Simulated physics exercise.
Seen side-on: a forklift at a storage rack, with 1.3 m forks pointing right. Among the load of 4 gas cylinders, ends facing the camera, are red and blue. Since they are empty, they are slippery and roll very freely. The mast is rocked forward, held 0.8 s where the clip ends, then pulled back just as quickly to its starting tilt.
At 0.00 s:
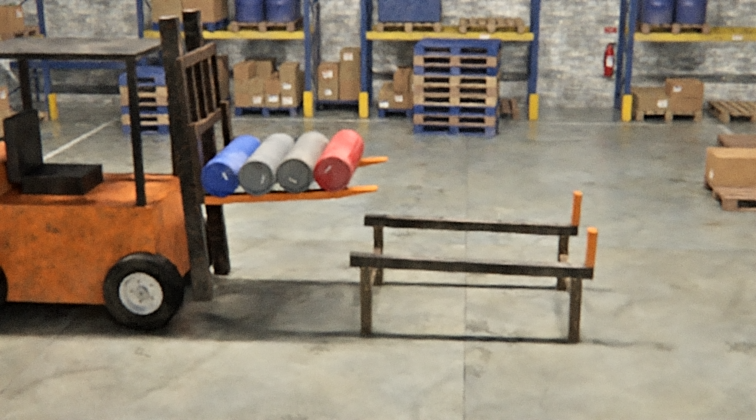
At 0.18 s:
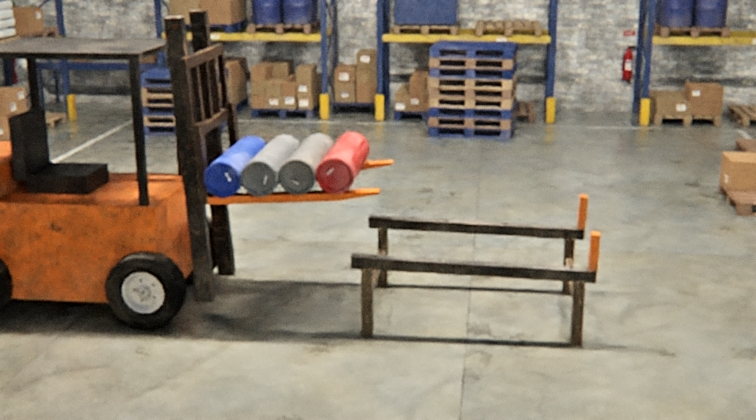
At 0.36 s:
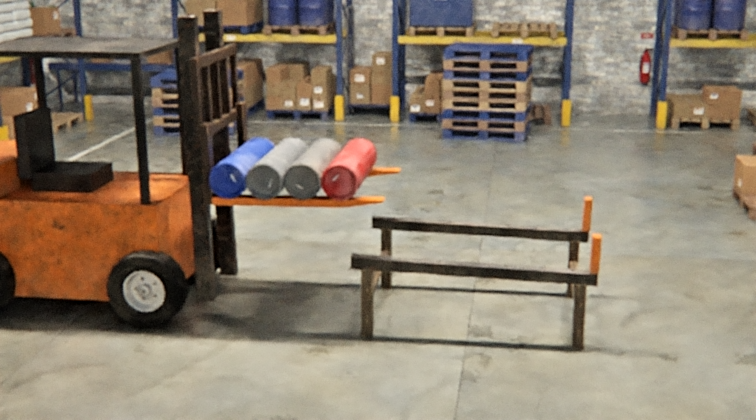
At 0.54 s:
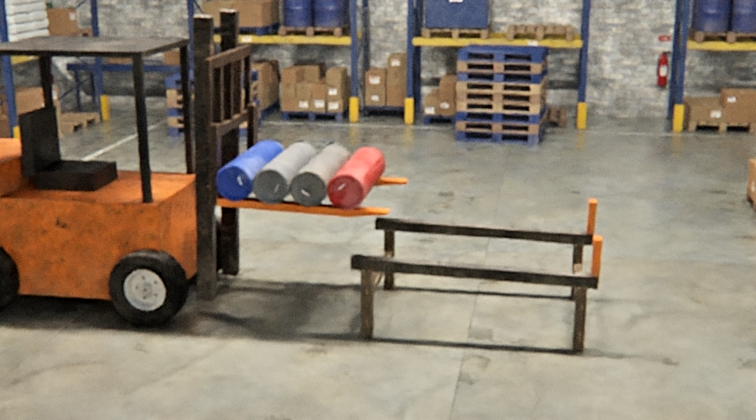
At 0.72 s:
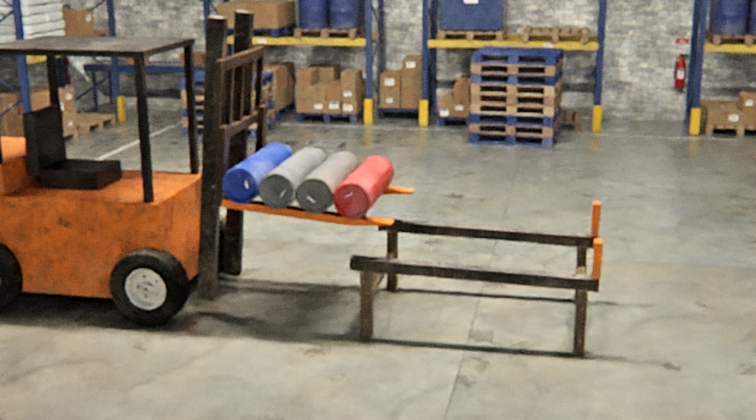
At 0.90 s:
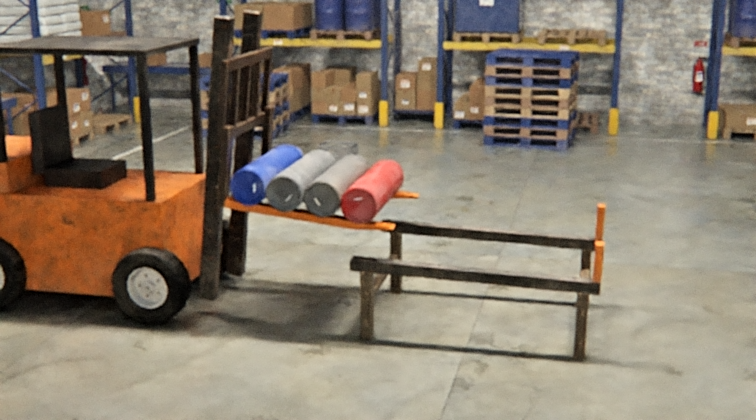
A forklift slowly tilts its mast forward, angling its forks and four cylinders downward to the right.
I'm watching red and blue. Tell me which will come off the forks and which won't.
Red - will, blue - will.
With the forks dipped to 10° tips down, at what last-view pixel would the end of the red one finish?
Around (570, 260).
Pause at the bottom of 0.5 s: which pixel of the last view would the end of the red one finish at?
Near (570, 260).
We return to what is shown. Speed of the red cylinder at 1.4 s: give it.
Estimate: Some 0.6 m/s.
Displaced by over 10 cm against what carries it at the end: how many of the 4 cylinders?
The answer comes to 4.
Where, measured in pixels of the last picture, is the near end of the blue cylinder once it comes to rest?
Roughly (452, 250).
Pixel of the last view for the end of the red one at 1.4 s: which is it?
I'd point to somewhere near (388, 211).
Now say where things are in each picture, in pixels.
Red at (332, 174), blue at (219, 180); forks 4° tips up; tips at (373, 189); 4 of the 4 lie directly on the forks, in the first frame.
Red at (334, 176), blue at (222, 180); forks 3° tips up, in the second frame.
Red at (339, 183), blue at (227, 181); forks 1° tips up, in the third frame.
Red at (345, 193), blue at (233, 184); forks 2° tips down; tips at (385, 212), in the fourth frame.
Red at (351, 202), blue at (240, 186); forks 5° tips down, in the fifth frame.
Red at (358, 206), blue at (247, 188); forks 6° tips down, in the sixth frame.
After 1.4 s, red is on the forks, 5 cm from the tips, rolling right; blue is on the forks, 90 cm from the tips, rolling right; 0 gone from the forks.
After 1.9 s, red is on the rack, 115 cm from the rack's far end, rolling right; blue is on the forks, 50 cm from the tips, rolling right; 2 gone from the forks.
After 2.6 s, red is on the rack, 60 cm from the rack's far end, rolling right; blue is on the rack, 150 cm from the rack's far end, rolling right; 4 gone from the forks.
At rest (3.4 s), red is on the rack, 20 cm from the rack's far end; blue is on the rack, 105 cm from the rack's far end; 4 gone from the forks.
